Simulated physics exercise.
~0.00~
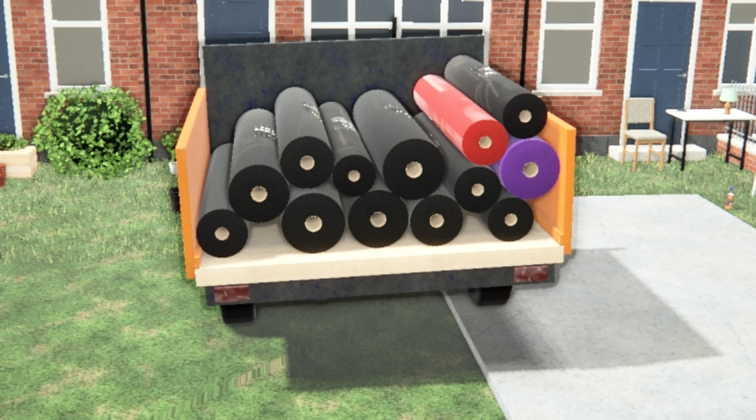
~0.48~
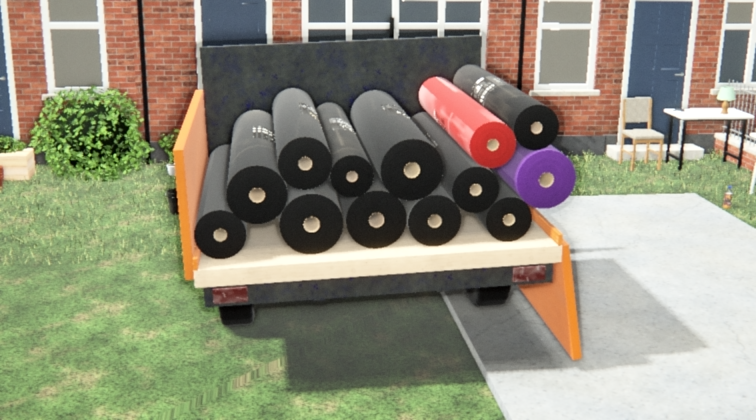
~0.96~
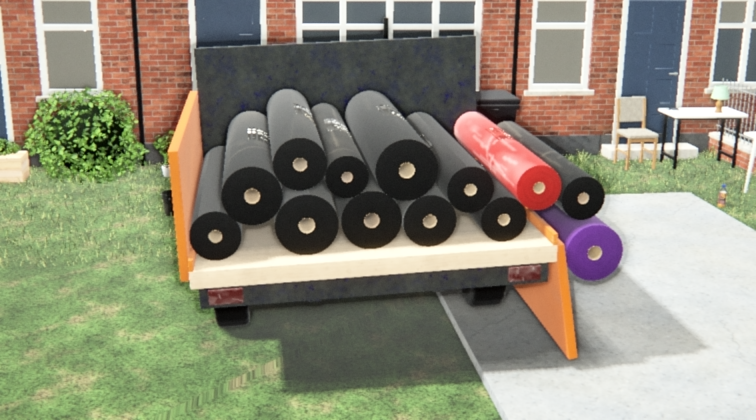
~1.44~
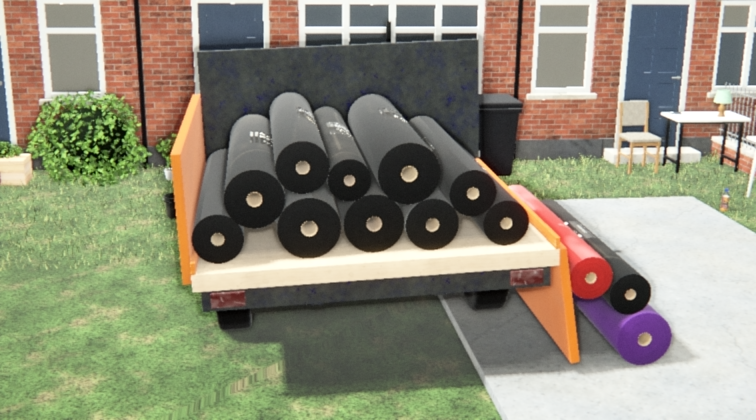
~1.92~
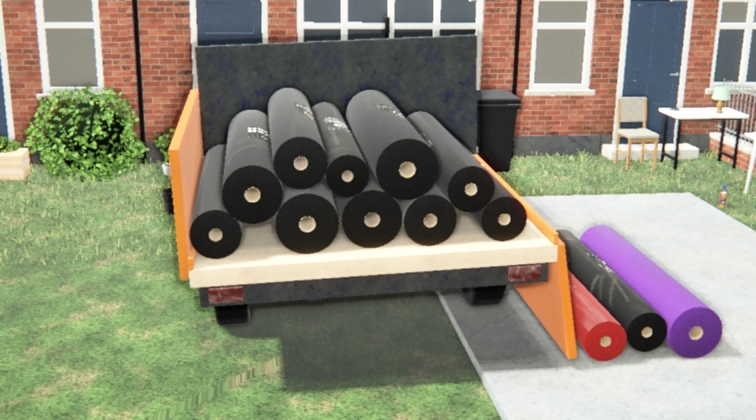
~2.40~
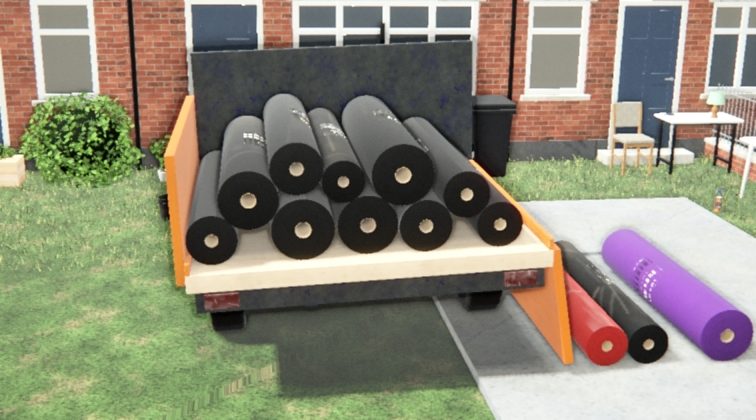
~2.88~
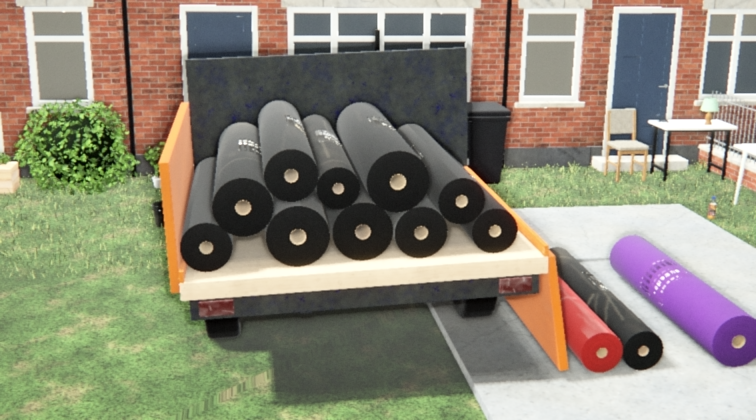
On a lawn beside a paved strip, in front of a brick terrace with white windows, a flatbed trailer is seen from behind and slightly above. It carries a pile of black rolls between orange side boards, with a red roll and a purple one at the right. The right board swings down, and the purple roll slips over the edge, followed by a black roll and the red one. They tumble onto the paving, where the purple roll moves farther right. The red and black rolls lie side by side near the lowered board, while the remaining black rolls stay piled aboard.
